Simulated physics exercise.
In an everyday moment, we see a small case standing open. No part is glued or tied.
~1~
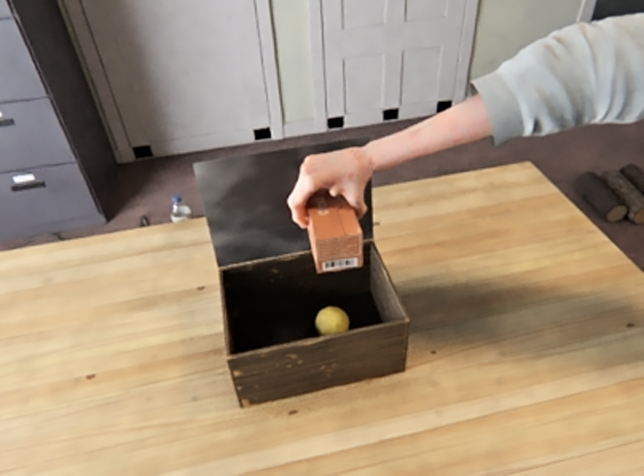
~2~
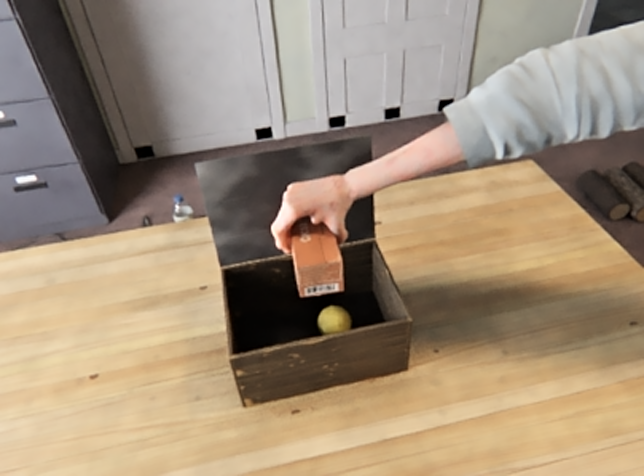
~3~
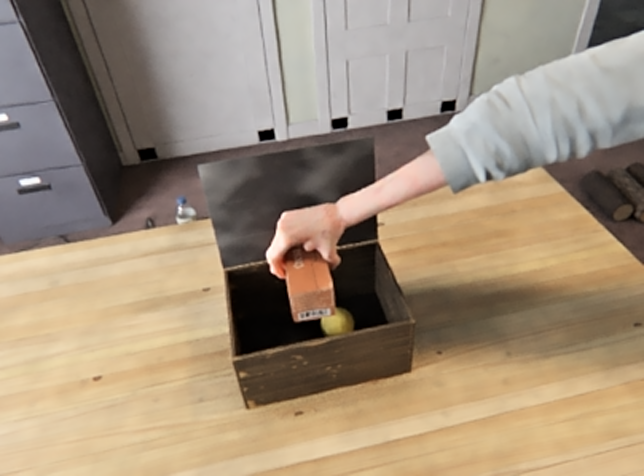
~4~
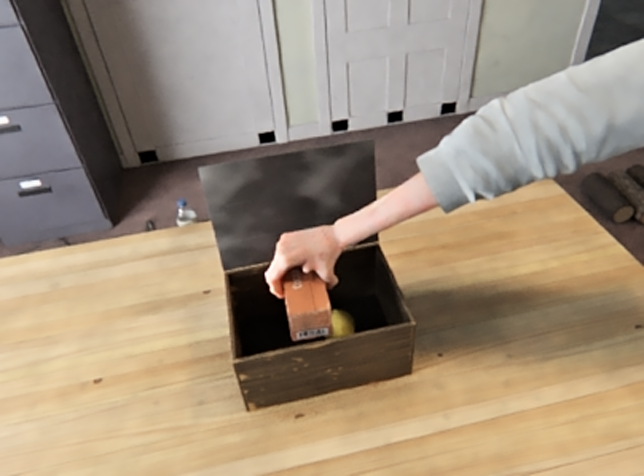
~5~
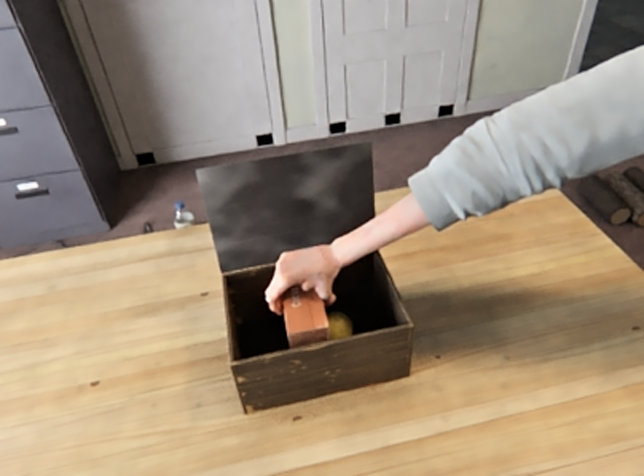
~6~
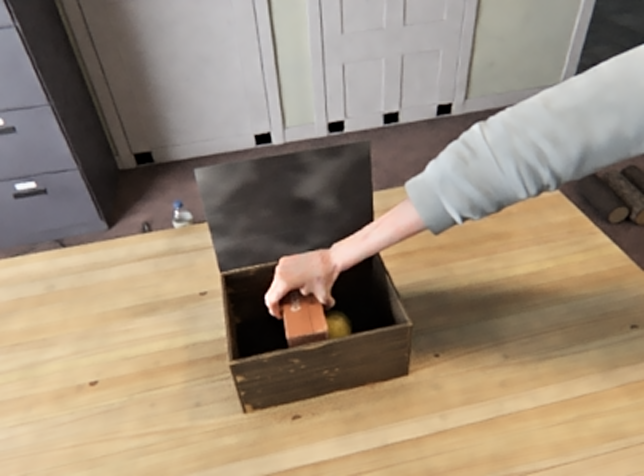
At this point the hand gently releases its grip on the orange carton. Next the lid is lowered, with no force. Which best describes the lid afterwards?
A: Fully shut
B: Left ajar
Answer: A.
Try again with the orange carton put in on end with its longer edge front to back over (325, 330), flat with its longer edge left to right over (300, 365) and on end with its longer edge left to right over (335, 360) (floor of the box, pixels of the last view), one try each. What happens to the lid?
Trial 1: Lid fully lowered. Trial 2: Lid fully lowered. Trial 3: Lid fully lowered.
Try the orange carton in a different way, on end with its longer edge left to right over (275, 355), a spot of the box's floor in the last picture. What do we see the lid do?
It cannot come down.
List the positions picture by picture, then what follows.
Still above its spot; orange carton (330, 221); yellow lemon (332, 323), in the first frame.
Still above its spot; orange carton (313, 246); yellow lemon (335, 323), in the second frame.
Still above its spot; orange carton (306, 272), in the third frame.
Still above its spot; orange carton (305, 291), in the fourth frame.
Still above its spot; orange carton (304, 308), in the fifth frame.
Put in, still held; orange carton (303, 312), in the sixth frame.
Then, 0.50 s later than the last frame, orange carton moved a little near (305, 334); yellow lemon moved a little.
Then, 1.40 s later than the last frame, lid 73° above the rim; orange carton moved a little near (309, 334); yellow lemon moved about its own width.
Then, 1.70 s later than the last frame, lid 41° above the rim; orange carton moved a little near (309, 334); yellow lemon moved about its own width.
Then, 1.90 s later than the last frame, lid 9° above the rim; orange carton moved a little near (309, 334); yellow lemon moved about its own width.
When it is over, lid shut; moved from the start, orange carton and yellow lemon. End places, in pixels of the last picture, orange carton near (309, 334).
